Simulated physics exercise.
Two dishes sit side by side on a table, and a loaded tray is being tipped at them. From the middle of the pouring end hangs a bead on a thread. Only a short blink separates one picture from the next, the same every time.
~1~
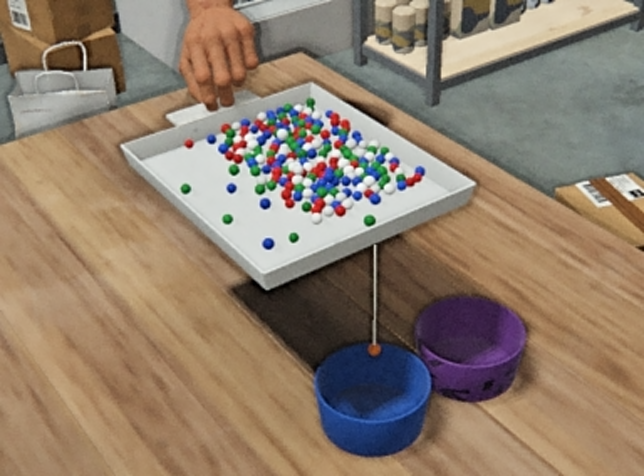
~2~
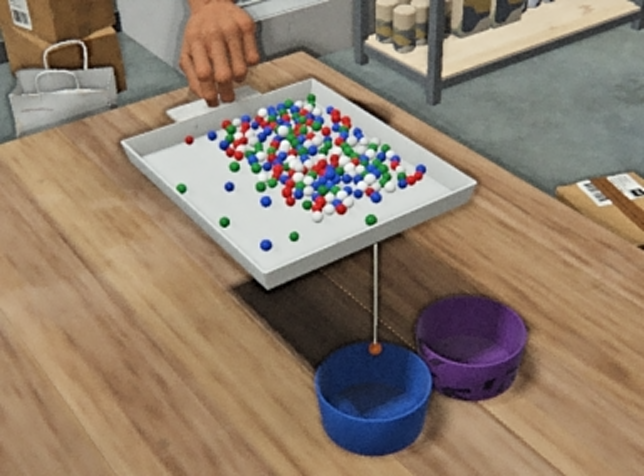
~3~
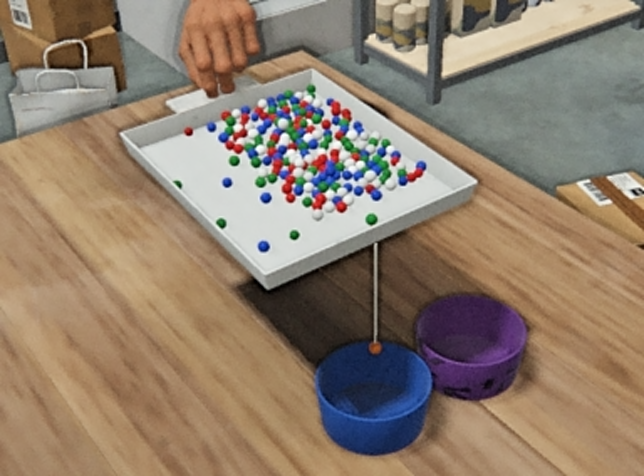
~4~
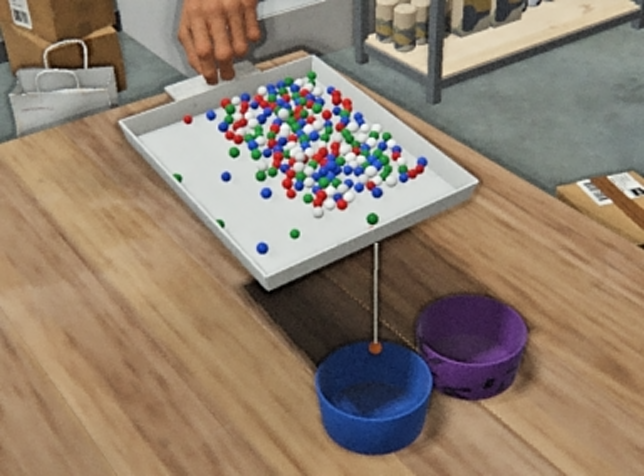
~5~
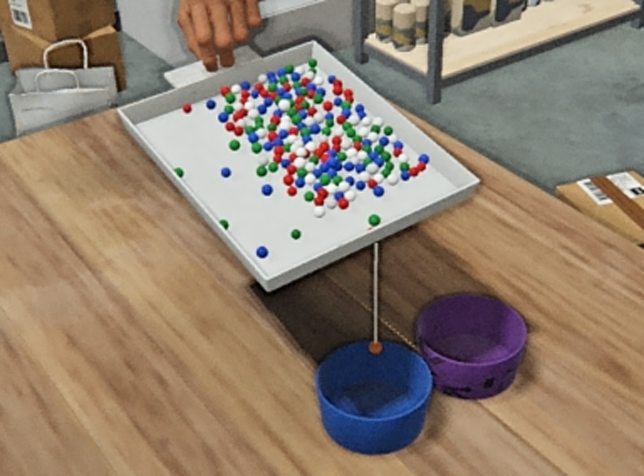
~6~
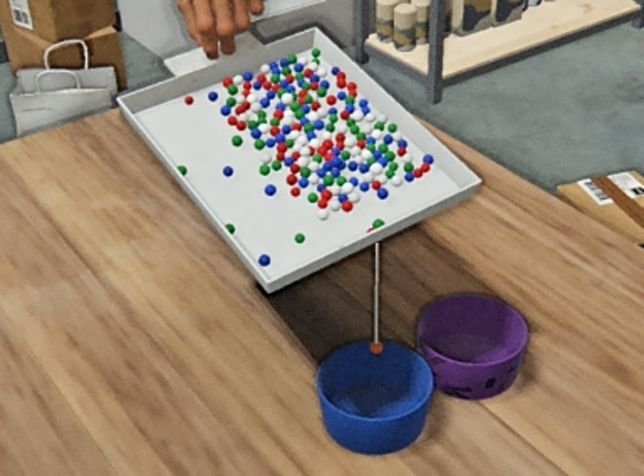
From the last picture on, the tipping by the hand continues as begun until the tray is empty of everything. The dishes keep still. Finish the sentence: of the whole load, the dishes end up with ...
... less than half.
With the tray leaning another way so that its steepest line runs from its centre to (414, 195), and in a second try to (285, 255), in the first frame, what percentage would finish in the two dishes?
About 90 % and 10 %.
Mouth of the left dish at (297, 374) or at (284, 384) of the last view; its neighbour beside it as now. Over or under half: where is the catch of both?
Well, it comes to a lesser portion at first and a lesser portion after that.
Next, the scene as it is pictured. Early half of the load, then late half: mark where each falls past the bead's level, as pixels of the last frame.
At (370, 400) for the first part, then at (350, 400) for the others.
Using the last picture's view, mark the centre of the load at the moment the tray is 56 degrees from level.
Roughly (358, 214).
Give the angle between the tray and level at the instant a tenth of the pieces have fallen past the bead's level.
80°, roughly.
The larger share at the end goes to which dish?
In the end, the left-side dish gets more.
Just after the last frame, tray tipped steeply; almost all on the tray; just a few in the left dish; just a few outside both; just a few in the air.
A moment on, tray tipped right over; roughly a quarter on the tray; about a tenth in the left dish; just a few in the right dish; roughly a quarter outside both; roughly a third in the air.
Further on, tray tipped past a quarter turn; roughly a quarter in the left dish; roughly two thirds outside both.
When it is over, tray tipped past a quarter turn; roughly a quarter in the left dish; not one in the right dish; roughly two thirds outside both.
